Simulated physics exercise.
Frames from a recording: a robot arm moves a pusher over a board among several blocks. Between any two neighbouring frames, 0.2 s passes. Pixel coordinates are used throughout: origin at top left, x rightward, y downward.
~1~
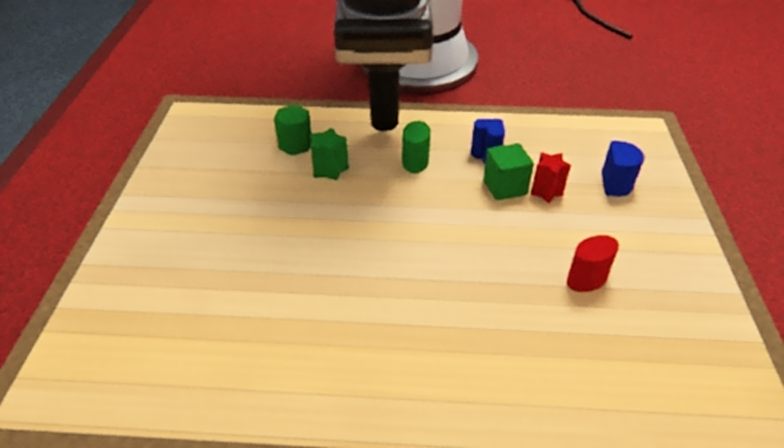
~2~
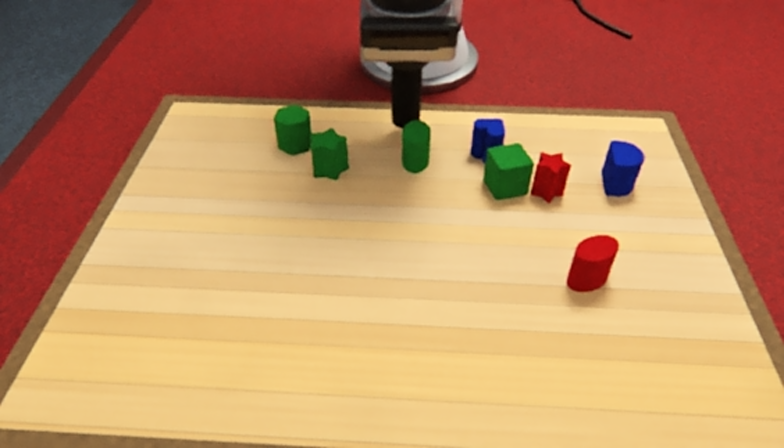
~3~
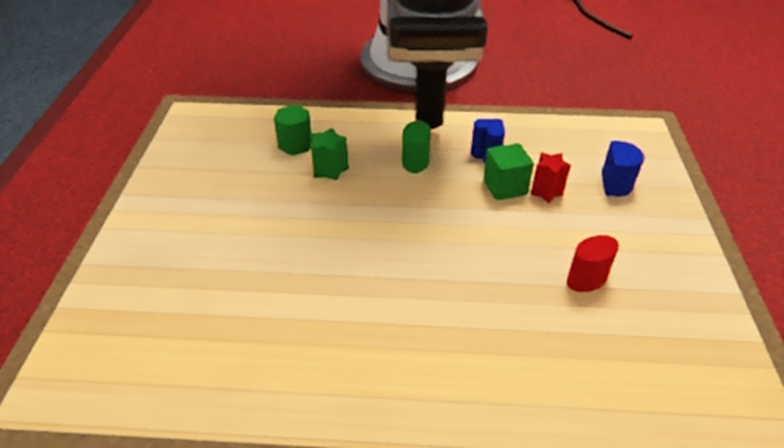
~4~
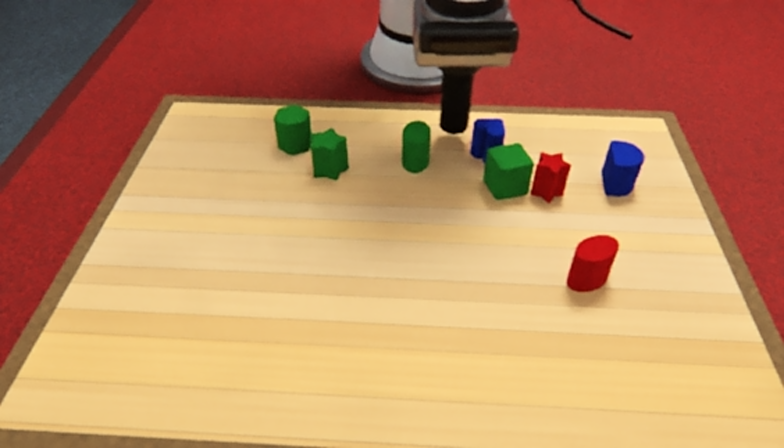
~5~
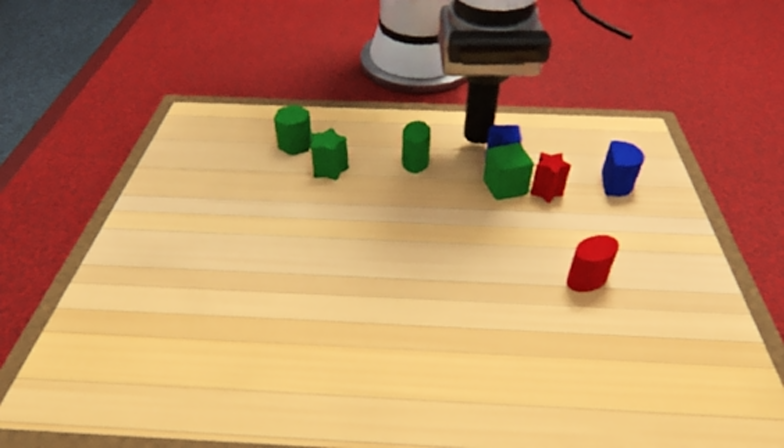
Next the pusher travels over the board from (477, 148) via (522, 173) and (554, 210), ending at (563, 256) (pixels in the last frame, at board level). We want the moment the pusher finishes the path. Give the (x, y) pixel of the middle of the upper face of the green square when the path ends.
The middle of its upper face will lie at (520, 174).
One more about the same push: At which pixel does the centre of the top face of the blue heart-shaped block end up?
The middle of the upper face of the blue heart-shaped block will lie at about (576, 154) in the picture.
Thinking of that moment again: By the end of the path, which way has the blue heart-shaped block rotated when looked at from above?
Overhead view: Anti-clockwise.
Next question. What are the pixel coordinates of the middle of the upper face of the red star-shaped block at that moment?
I'd place it at (597, 191), taking the centre of its top.
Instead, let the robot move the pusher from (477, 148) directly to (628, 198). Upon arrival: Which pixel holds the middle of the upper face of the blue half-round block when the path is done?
The top centre is at (661, 157).
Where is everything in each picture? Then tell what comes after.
Tip of the pusher (385, 123), middles of tops, blue heart-shaped block (492, 125), green square (511, 155), red star-shaped block (553, 161), red elliptical block (598, 247), in the first picture.
Pusher (406, 121), nothing pushed, in the second picture.
Pusher (429, 121), nothing pushed, in the third picture.
Pusher (454, 126), nothing pushed, in the fourth picture.
Pusher (478, 135), blue heart-shaped block (507, 131), green square (511, 155), red star-shaped block (553, 161), red elliptical block (598, 247), in the fifth picture.
On the path given first. One third of the way, pusher (525, 161); blue heart-shaped block (561, 148), turned 50° anticlockwise; green square (518, 162), turned 45° clockwise; red star-shaped block (563, 166), turned 45° clockwise.
Two thirds of the way, pusher (557, 198); blue heart-shaped block (576, 154), turned 105° anticlockwise; green square (520, 174), turned 90° clockwise; red star-shaped block (593, 186), turned 70° clockwise.
At the end, pusher (566, 243); blue heart-shaped block (576, 154), turned 105° anticlockwise; green square (520, 174), turned 90° clockwise; red star-shaped block (597, 191), turned 40° clockwise; red elliptical block unmoved.
